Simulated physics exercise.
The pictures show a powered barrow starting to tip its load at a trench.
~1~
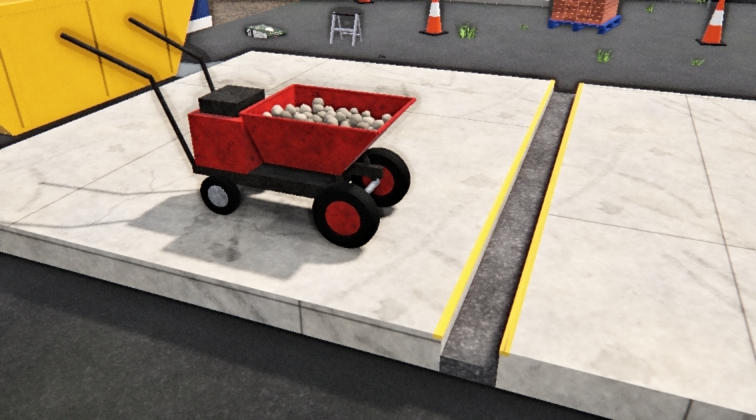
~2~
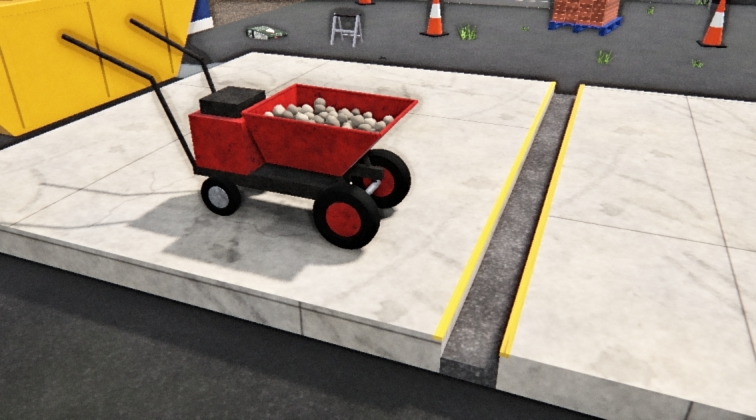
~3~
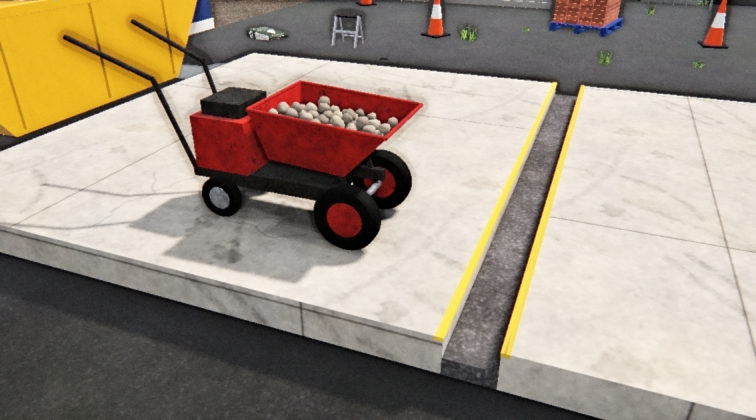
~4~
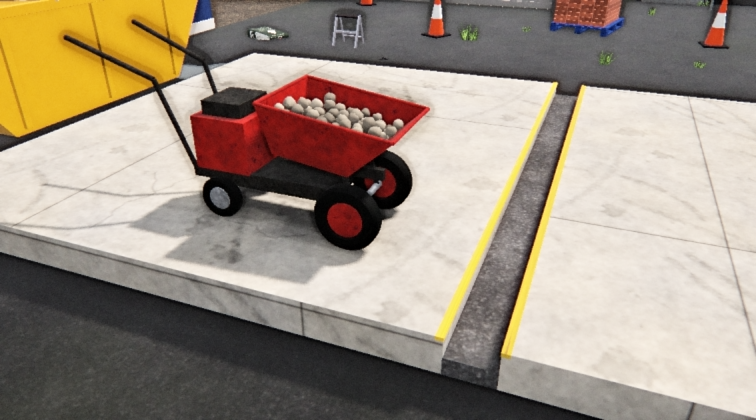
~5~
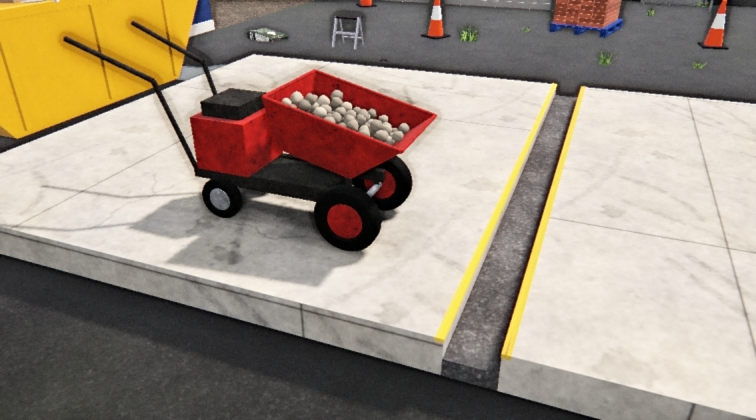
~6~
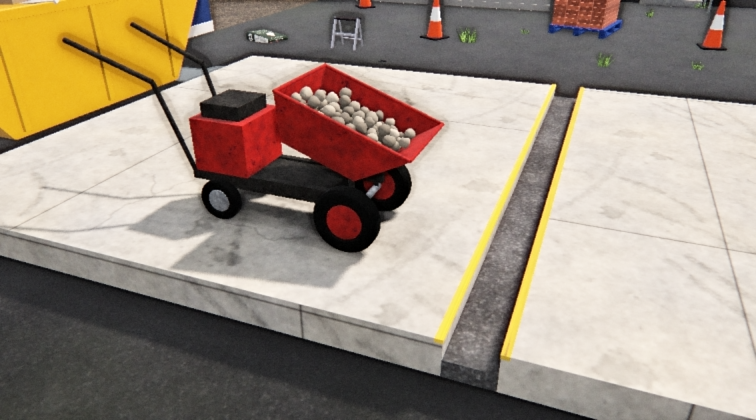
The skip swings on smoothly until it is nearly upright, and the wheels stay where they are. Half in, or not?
Between the edges lies more than half of the load.
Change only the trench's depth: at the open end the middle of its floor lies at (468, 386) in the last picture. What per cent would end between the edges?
Roughly 80 in a hundred.
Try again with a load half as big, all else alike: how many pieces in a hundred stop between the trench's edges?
It comes to 70 per cent or so.
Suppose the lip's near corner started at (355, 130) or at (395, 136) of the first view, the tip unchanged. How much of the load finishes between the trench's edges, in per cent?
First some 40, then 80 per cent.
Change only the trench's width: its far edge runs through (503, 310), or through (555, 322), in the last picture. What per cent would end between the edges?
About 60 and 70 per cent.
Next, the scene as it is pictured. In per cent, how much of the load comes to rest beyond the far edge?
It comes to 5 per cent or so.
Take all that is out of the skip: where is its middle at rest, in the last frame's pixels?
Near (496, 256).
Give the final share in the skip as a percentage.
It comes to 5 per cent or so.
Soon after the last picture, skip tipped steeply; all in the skip.
A little later, skip tipped steeply; most in the skip; a small part short of the trench; a small part in or heaped over the trench; a stray few falling.
Later still, skip tipped right over; a small part in the skip; about a quarter short of the trench; about two thirds in or heaped over the trench; a stray few beyond it.
By the end, skip tipped right over; a small part in the skip; about a quarter short of the trench; about two thirds in or heaped over the trench; a stray few beyond it.
